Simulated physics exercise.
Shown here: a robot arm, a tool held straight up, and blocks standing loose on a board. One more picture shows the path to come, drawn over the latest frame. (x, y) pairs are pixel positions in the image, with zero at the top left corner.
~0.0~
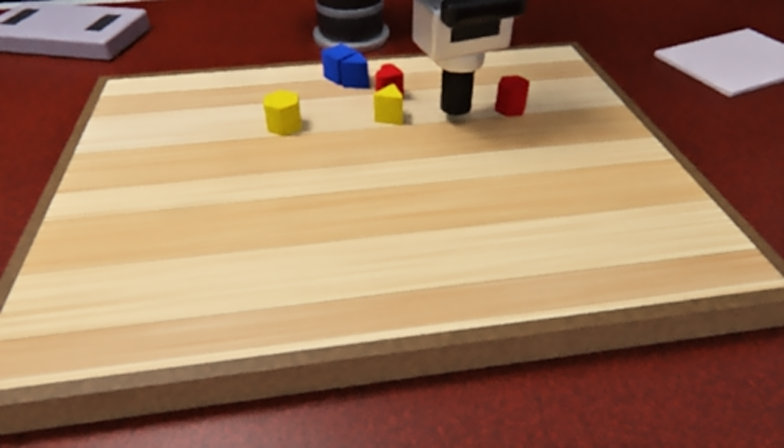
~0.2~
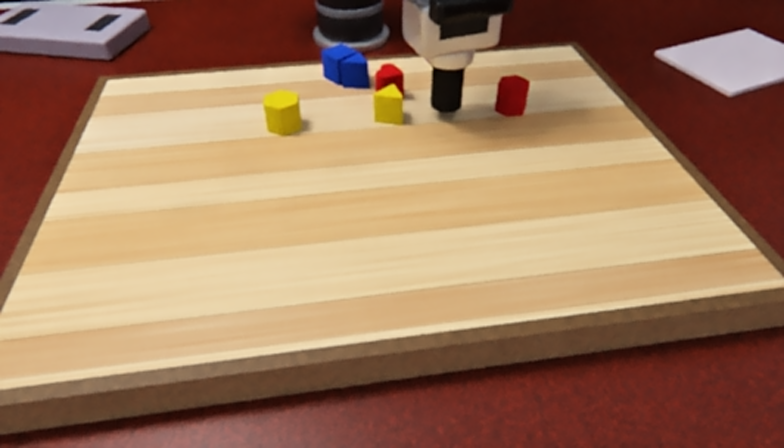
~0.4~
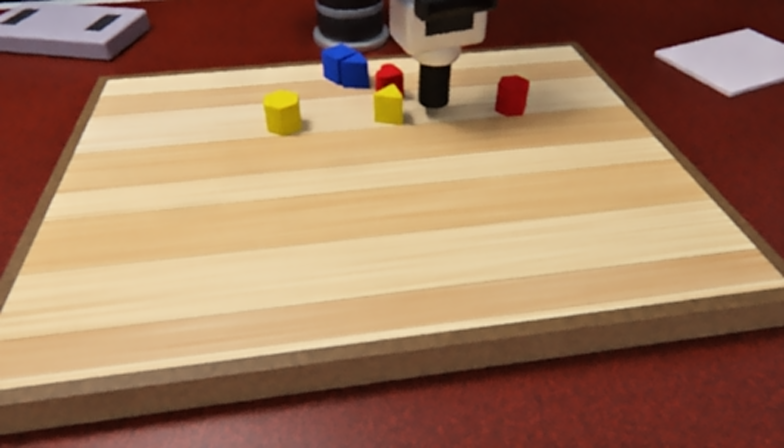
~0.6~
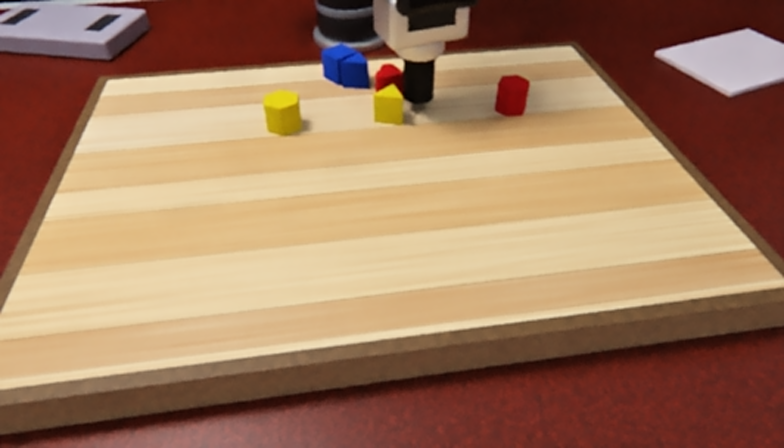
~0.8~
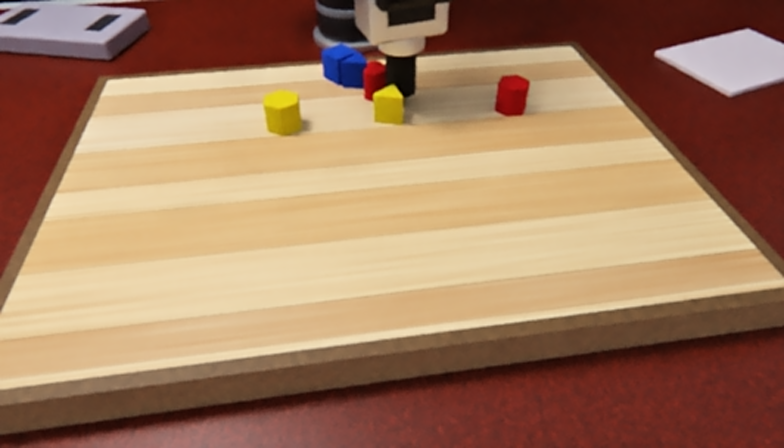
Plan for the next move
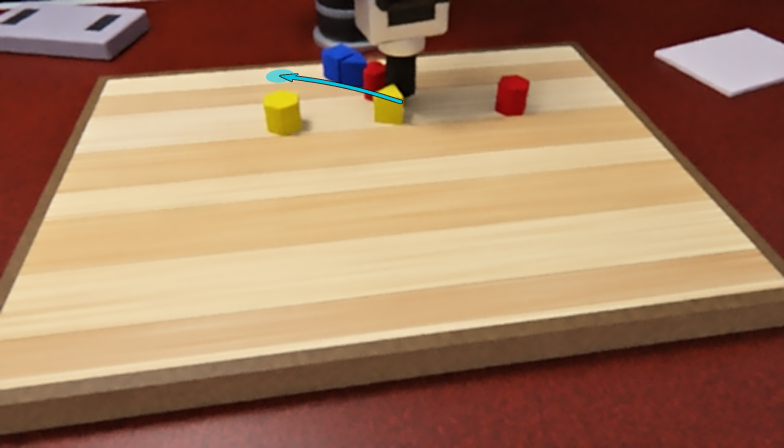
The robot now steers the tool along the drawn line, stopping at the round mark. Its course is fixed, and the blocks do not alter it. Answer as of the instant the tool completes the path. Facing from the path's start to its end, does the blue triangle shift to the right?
No - that is not the case.
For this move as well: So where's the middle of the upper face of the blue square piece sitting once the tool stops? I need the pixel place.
Located at (320, 42).
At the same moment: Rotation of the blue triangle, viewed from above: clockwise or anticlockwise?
My prediction: CCW.
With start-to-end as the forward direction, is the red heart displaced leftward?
It seems so.
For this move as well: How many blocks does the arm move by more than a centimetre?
I'd say three or more blocks get shifted by more than about 1 cm.
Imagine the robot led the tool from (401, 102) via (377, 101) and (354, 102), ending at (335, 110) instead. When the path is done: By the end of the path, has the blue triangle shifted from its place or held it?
Moved away.
The line goes from (401, 102) via (341, 85), ending at (280, 76).
On the path given first. One third of the way, tool (359, 79); blue square piece (332, 49), turned 40° clockwise; blue triangle (310, 59), turned 60° clockwise; red heart (332, 63), turned 75° anticlockwise.
Two thirds of the way, tool (319, 71); blue square piece (321, 43), turned 50° clockwise; blue triangle (285, 55), turned 70° clockwise; red heart (295, 62), turned 95° anticlockwise.
At the end, tool (279, 66); blue square piece (320, 42), turned 60° clockwise; blue triangle (255, 56), turned 20° anticlockwise; red heart (283, 63), turned 135° anticlockwise; yellow triangle unmoved.
